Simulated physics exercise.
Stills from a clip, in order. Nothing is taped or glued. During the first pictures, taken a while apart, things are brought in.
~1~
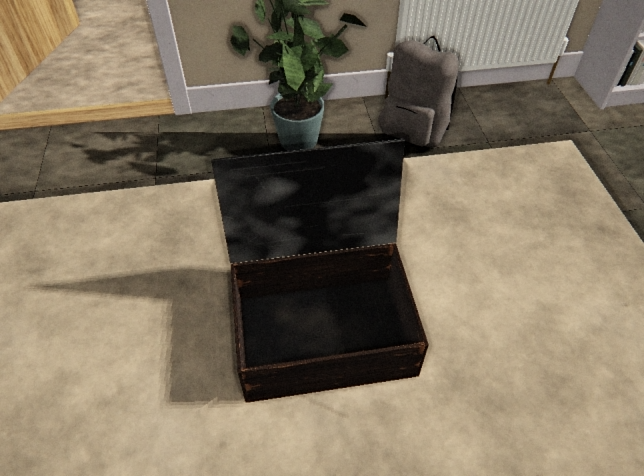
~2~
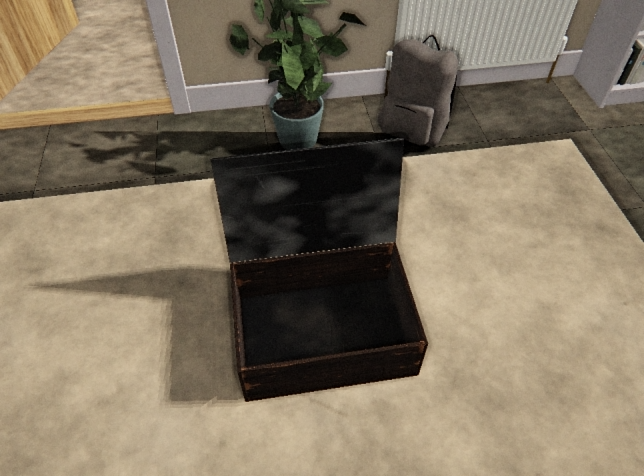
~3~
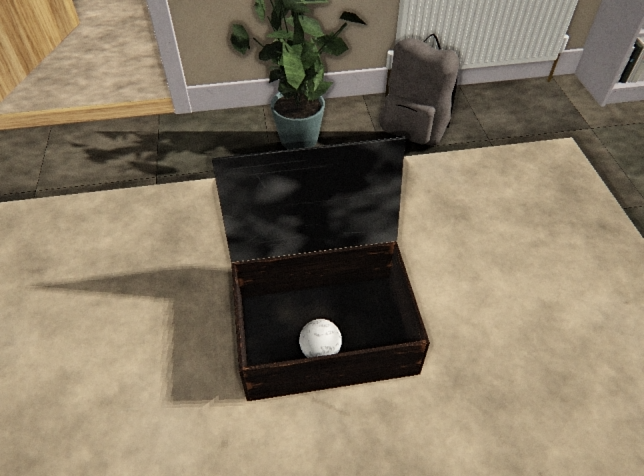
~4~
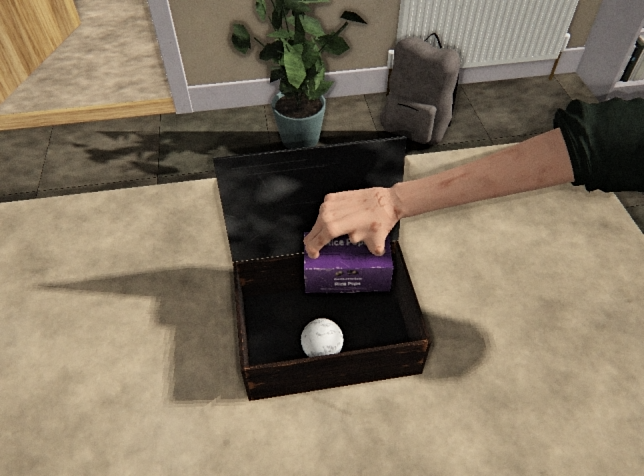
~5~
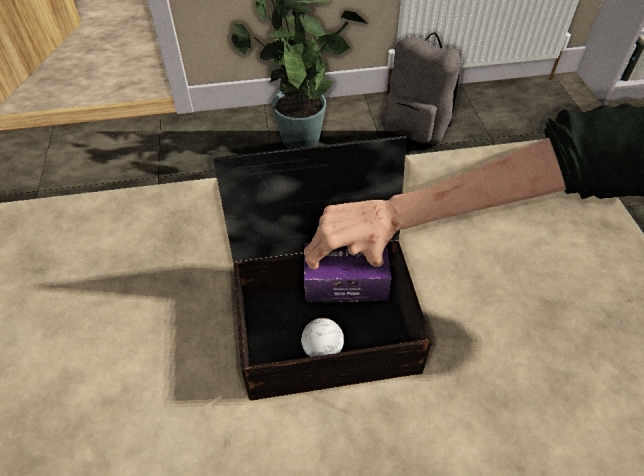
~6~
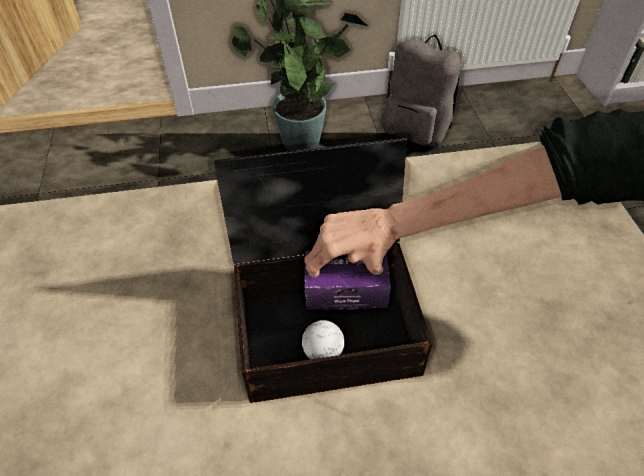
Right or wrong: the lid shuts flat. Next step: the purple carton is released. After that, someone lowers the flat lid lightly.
Right.
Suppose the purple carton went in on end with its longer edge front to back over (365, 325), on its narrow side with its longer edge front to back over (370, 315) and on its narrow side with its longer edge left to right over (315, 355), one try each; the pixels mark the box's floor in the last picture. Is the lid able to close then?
First try leaves it partly open, second try leaves it shut, third try leaves it partly open.
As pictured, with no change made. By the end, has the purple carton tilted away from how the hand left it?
In the end, it keeps its orientation.
Then, 1.20 s later than the last frame, lid starting down; purple carton moved a little near (345, 303).
Then, 1.80 s later than the last frame, lid 40° above the rim; purple carton moved a little near (345, 303).
When it is over, lid shut; moved from the start, purple carton; white ball as before. End places, in pixels of the last picture, purple carton near (345, 303).
